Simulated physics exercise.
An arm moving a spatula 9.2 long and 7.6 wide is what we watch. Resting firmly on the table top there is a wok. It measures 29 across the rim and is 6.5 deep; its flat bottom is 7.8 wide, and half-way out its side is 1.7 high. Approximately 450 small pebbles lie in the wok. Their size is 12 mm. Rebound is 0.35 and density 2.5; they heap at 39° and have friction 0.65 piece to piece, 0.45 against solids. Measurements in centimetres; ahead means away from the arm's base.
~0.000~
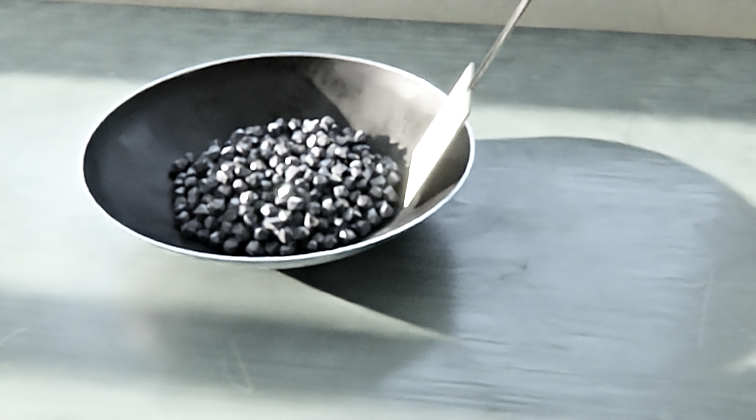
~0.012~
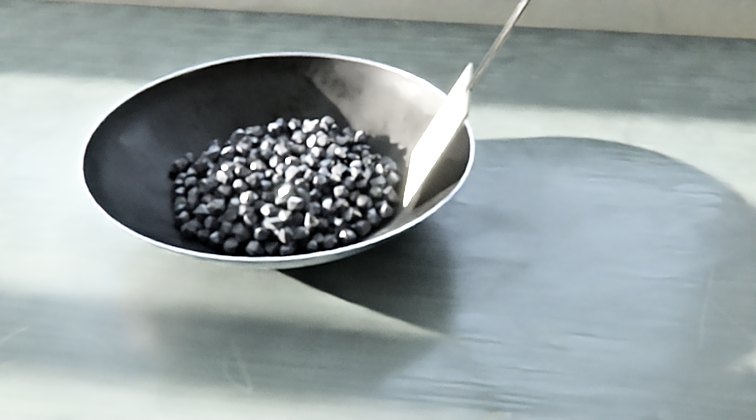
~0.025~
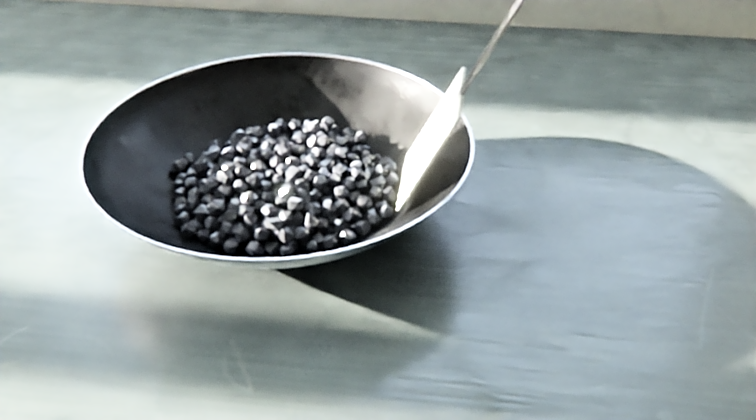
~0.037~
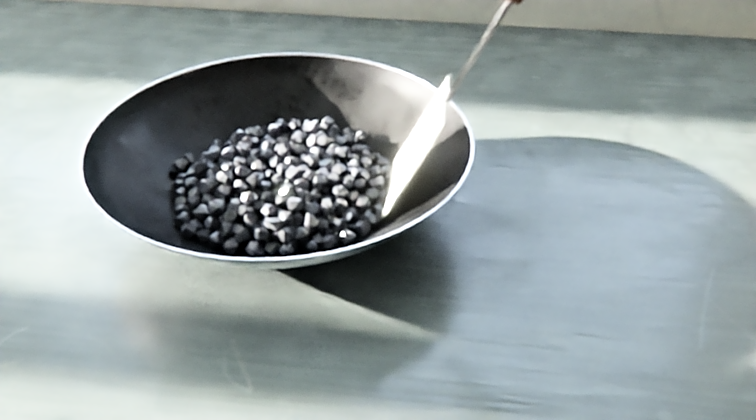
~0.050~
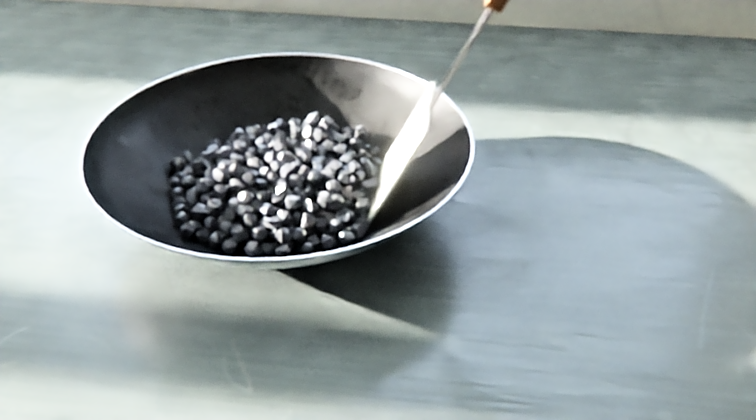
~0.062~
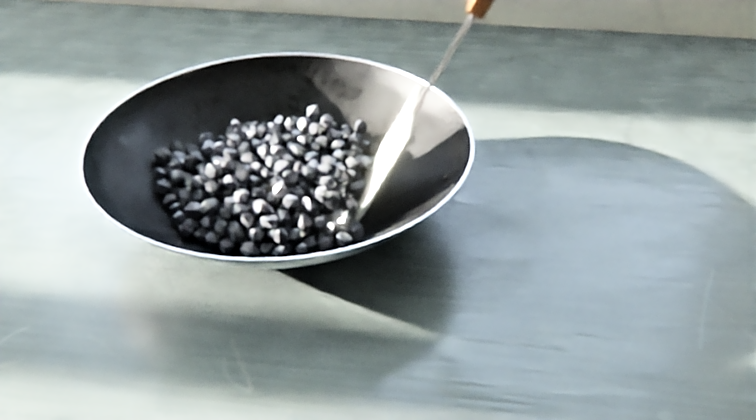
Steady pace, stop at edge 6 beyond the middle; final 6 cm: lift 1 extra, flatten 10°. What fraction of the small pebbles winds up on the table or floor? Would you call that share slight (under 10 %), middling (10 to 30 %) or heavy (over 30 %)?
It is middling.
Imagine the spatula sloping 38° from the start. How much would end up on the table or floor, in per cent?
I'd expect near 15 percent then.
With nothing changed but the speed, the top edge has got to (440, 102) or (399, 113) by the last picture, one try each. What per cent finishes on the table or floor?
Try one roughly 10 per cent; try two roughly 20 per cent.
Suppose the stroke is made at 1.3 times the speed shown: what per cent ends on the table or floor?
25 %.
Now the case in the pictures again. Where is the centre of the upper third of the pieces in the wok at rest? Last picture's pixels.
Close to pixel (162, 138).
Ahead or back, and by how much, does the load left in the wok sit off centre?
Offset forward: Around 5.5 cm.
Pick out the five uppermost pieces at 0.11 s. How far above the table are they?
Height: Some 7 cm.
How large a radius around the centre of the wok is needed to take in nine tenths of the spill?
That distance is around 30 cm.
By 0.11 s, sloping 64°, highest piece 7 above the table; 447 in the wok.
By 0.15 s, sloping 61°, highest piece 10 above the table; 438 in the wok, 9 on the blade or in flight.
By 0.37 s, sloping 54°, highest piece 8 above the table; 366 in the wok, 70 on the table or floor, 11 on the blade or in flight.
By 1.42 s, sloping 54°, highest piece 7 above the table; 366 in the wok, 81 on the table or floor.
Final count, 366 in the wok, 81 on the table or floor. That is 18 % on the table or floor.
